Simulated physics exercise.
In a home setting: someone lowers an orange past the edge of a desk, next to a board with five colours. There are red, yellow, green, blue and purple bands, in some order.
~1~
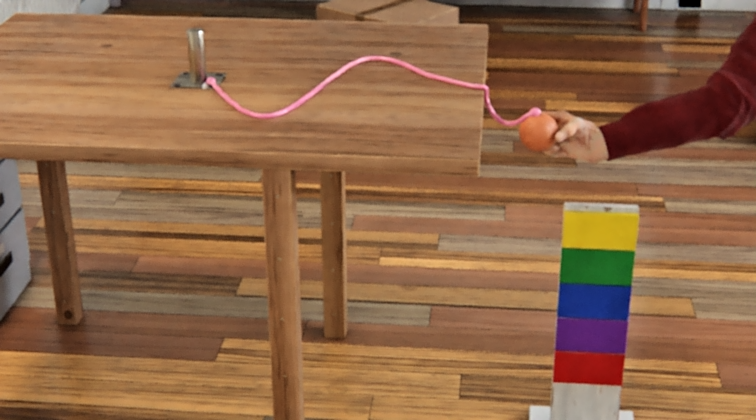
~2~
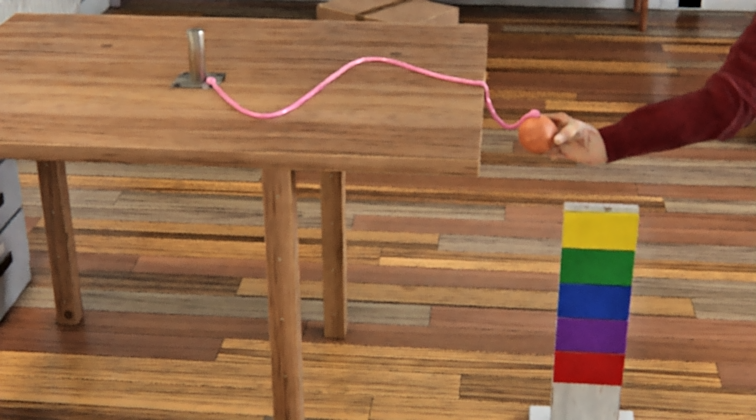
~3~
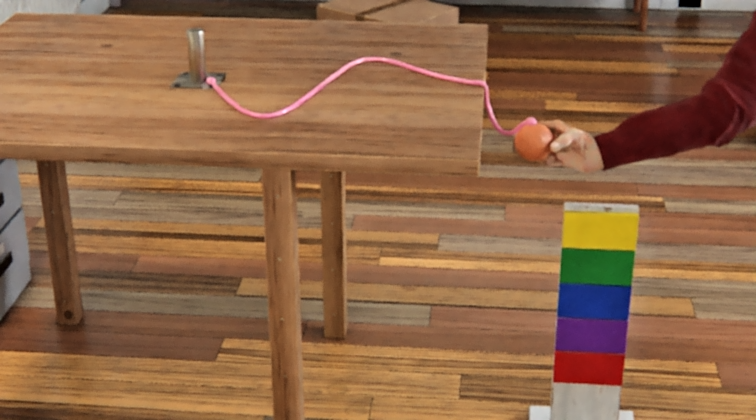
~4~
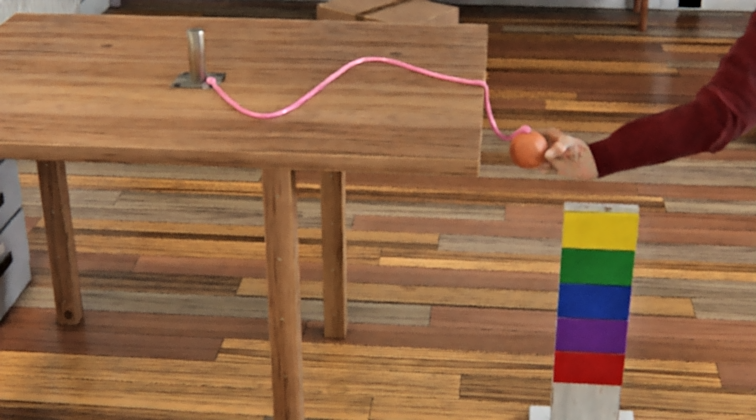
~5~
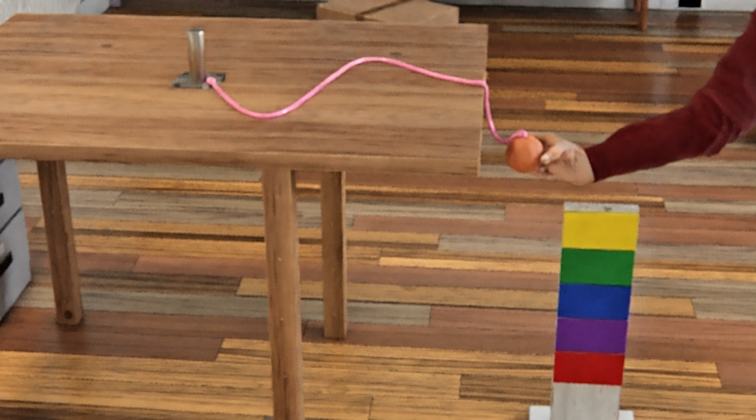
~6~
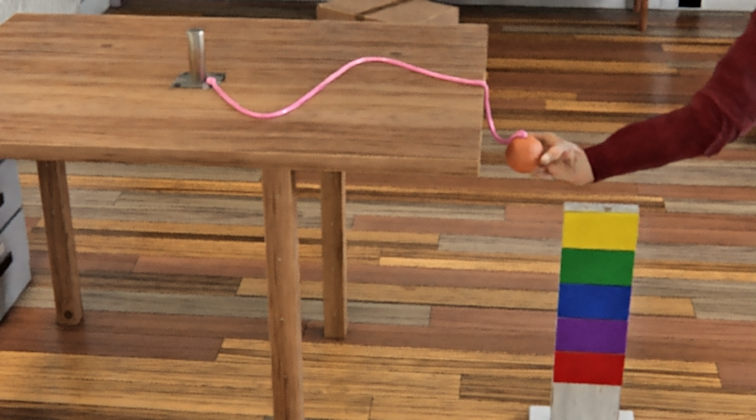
The video shows a hand holding an orange ball tied to a pink cord that runs across a wooden table to a metal post; the hand lowers the ball slightly leftward beside the table edge, near a colour-banded upright block.
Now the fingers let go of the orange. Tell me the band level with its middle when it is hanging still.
That is the red band.
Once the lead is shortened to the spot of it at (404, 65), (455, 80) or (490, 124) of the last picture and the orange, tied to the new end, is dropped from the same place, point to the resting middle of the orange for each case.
Near (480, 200), (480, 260) and (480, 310).
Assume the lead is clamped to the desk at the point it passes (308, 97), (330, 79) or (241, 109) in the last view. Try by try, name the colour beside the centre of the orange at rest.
Answer: Blue, green and purple, in that order.
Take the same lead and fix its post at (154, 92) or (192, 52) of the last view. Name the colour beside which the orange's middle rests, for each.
Result per try, in order: Purple / purple.
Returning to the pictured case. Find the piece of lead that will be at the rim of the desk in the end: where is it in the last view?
It lies at about (343, 70).
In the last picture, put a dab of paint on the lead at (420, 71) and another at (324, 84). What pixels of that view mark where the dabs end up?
First: (482, 212). Second: (438, 96).
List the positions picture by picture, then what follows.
In the first picture, orange (539, 132); yellow (600, 232); green (597, 268); blue (594, 302); purple (591, 337); red (589, 369).
In the second picture, orange (538, 134); lead through (225, 96) (287, 110) (332, 78) (393, 62) (469, 83).
In the third picture, orange (534, 142).
In the fourth picture, orange (529, 150); lead through (225, 96) (287, 110) (332, 78) (393, 62) (469, 83).
In the fifth picture, orange (525, 154).
In the sixth picture, orange (525, 155); lead through (225, 96) (287, 110) (332, 78) (393, 62) (469, 83).
Early on, orange near (488, 335); level with purple.
Midway, orange near (461, 373); level with red.
Finally, orange near (471, 371); level with red. The red one.
